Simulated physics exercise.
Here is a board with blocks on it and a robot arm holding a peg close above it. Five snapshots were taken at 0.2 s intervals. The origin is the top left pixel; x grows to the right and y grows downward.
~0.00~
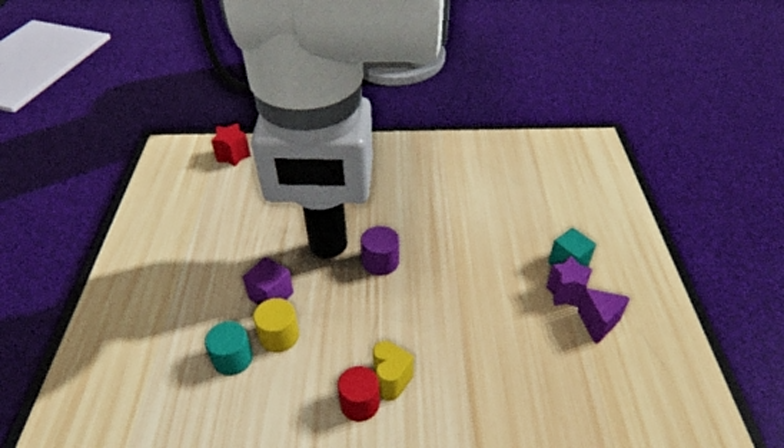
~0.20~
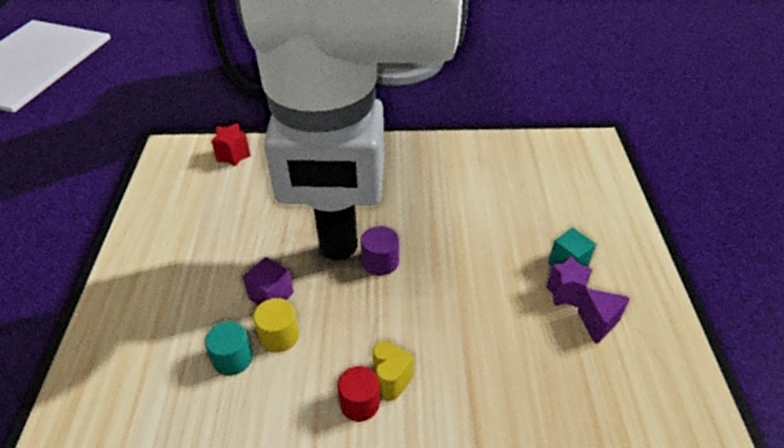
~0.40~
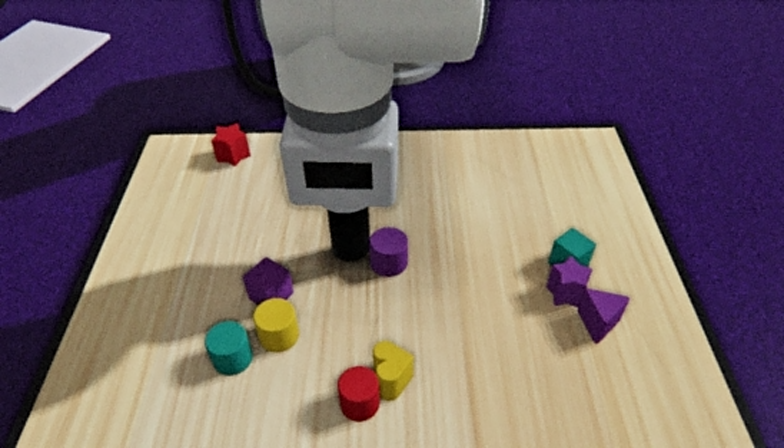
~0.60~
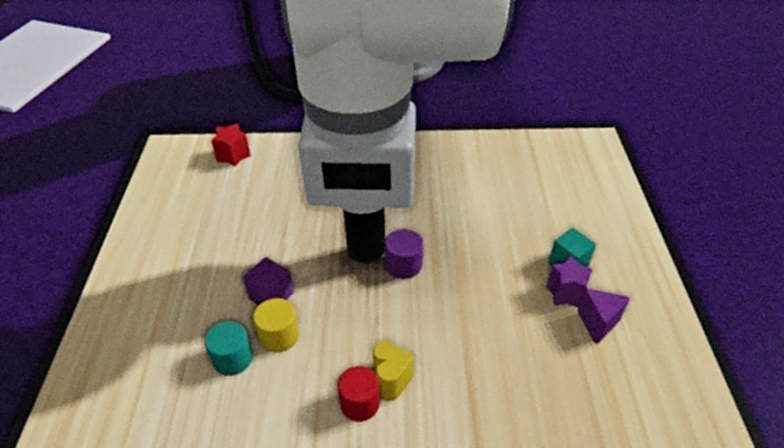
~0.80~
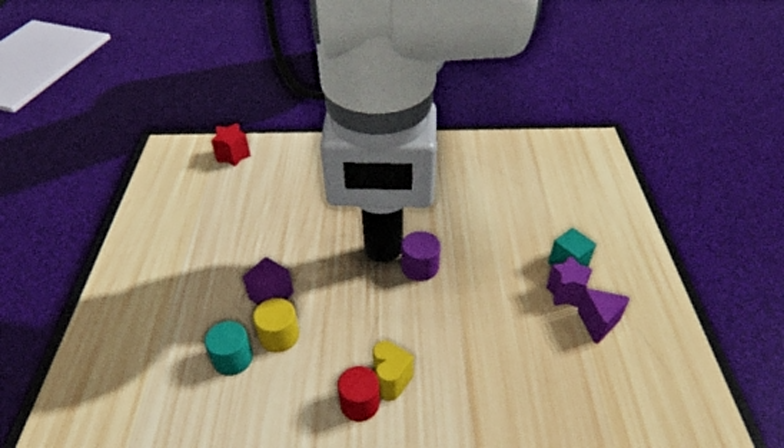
To begin with, a robot arm holds a black peg over a wooden board of scattered coloured blocks, just left of a purple cylinder. The peg moves right and meets the cylinder, then pushes it a short way to the right while the other blocks stay still.
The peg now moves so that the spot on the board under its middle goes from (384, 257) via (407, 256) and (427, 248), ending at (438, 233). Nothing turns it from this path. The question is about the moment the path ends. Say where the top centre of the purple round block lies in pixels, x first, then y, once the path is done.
I think it will end close to (454, 248).
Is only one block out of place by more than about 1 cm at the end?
Final answer: Yes.
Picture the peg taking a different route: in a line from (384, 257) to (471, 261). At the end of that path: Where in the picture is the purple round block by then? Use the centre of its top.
The point I'd pick in the picture is (497, 265).
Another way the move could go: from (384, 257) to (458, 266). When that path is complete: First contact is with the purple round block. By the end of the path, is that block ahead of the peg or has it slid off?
It keeps leading.
On the path given first. Halfway along, peg at (419, 244); purple round block at (452, 249).
At the end, peg at (439, 224); purple round block at (454, 248).
